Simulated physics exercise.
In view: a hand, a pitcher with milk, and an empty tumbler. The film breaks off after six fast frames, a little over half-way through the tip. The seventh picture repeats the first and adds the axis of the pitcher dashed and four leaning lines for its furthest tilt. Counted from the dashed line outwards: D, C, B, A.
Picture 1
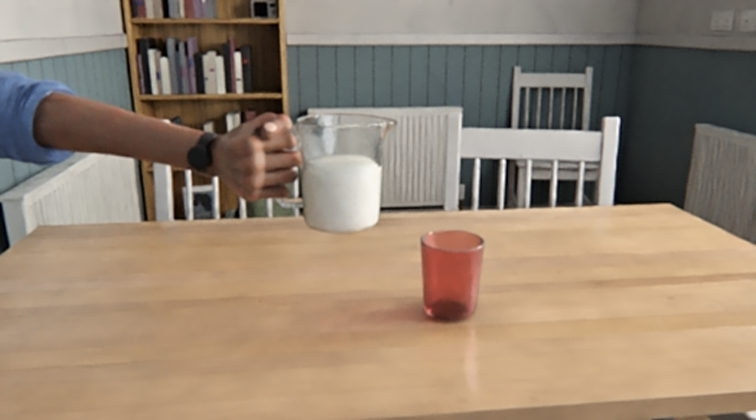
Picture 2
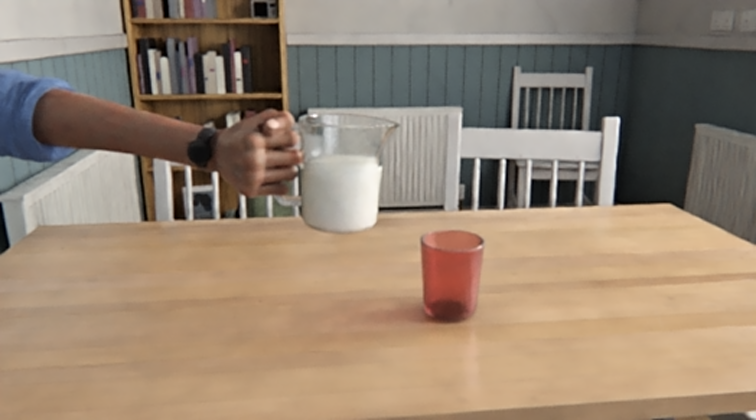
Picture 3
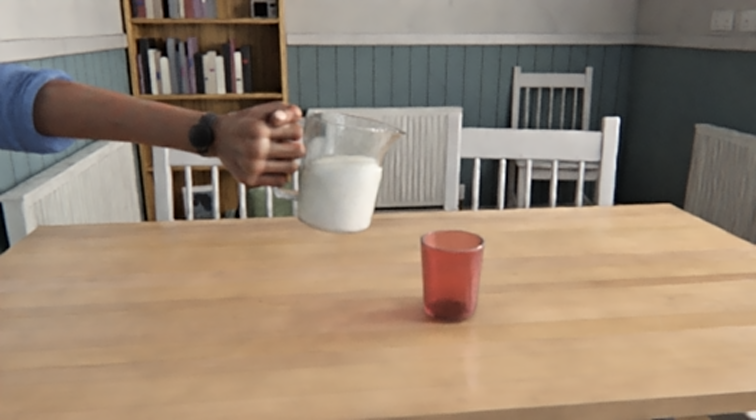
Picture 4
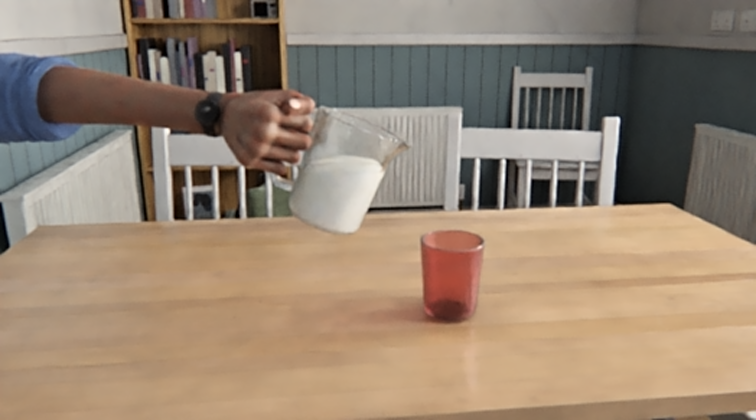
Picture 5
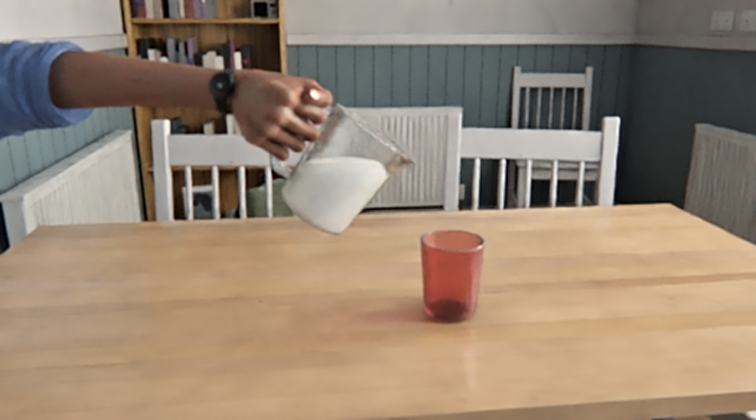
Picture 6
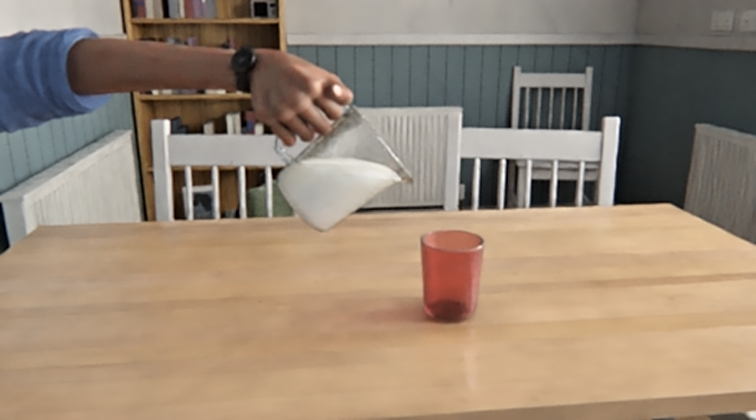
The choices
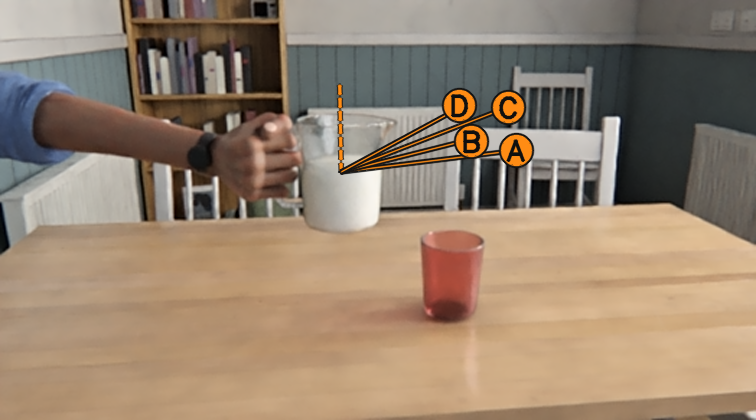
In a room with grey-blue panelled walls, a bookcase and white chairs, a fixed camera looks across a pale wooden table from slightly above. A hand in a blue sleeve and dark watch holds a clear glass pitcher of milk at left of centre, and an empty red tumbler stands to its right. The hand rises and tilts the pitcher steadily rightward, the milk sliding towards its lip.
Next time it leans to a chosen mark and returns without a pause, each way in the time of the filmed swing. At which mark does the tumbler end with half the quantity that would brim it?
The answer is tilt C.
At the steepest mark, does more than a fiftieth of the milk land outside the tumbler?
Yes, it does.
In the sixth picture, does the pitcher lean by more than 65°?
No, it does not.
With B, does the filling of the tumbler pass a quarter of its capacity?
Yes.
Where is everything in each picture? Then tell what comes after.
Upright, lip at (396, 121); rim of the tumbler round (453, 239); nothing has left yet.
Tipped about 3°, lip at (398, 124); nothing has left yet.
Tipped about 10°, lip at (404, 132); nothing has left yet.
Tipped about 22°, lip at (410, 145); nothing has left yet.
Tipped about 36°, lip at (414, 163); nothing has left yet.
Tipped about 51°, lip at (413, 181); nothing has left yet.
On the marked copy, A at (499, 152); B at (454, 143); C at (492, 113); D at (445, 115).
With A, the tumbler ends with about 67 % of what it can hold; 15 % of the milk is spilt.
With B, the tumbler ends with about 66 % of what it can hold.
With C, the tumbler ends with about 48 % of what it can hold.
With D, the tumbler ends with about 29 % of what it can hold.
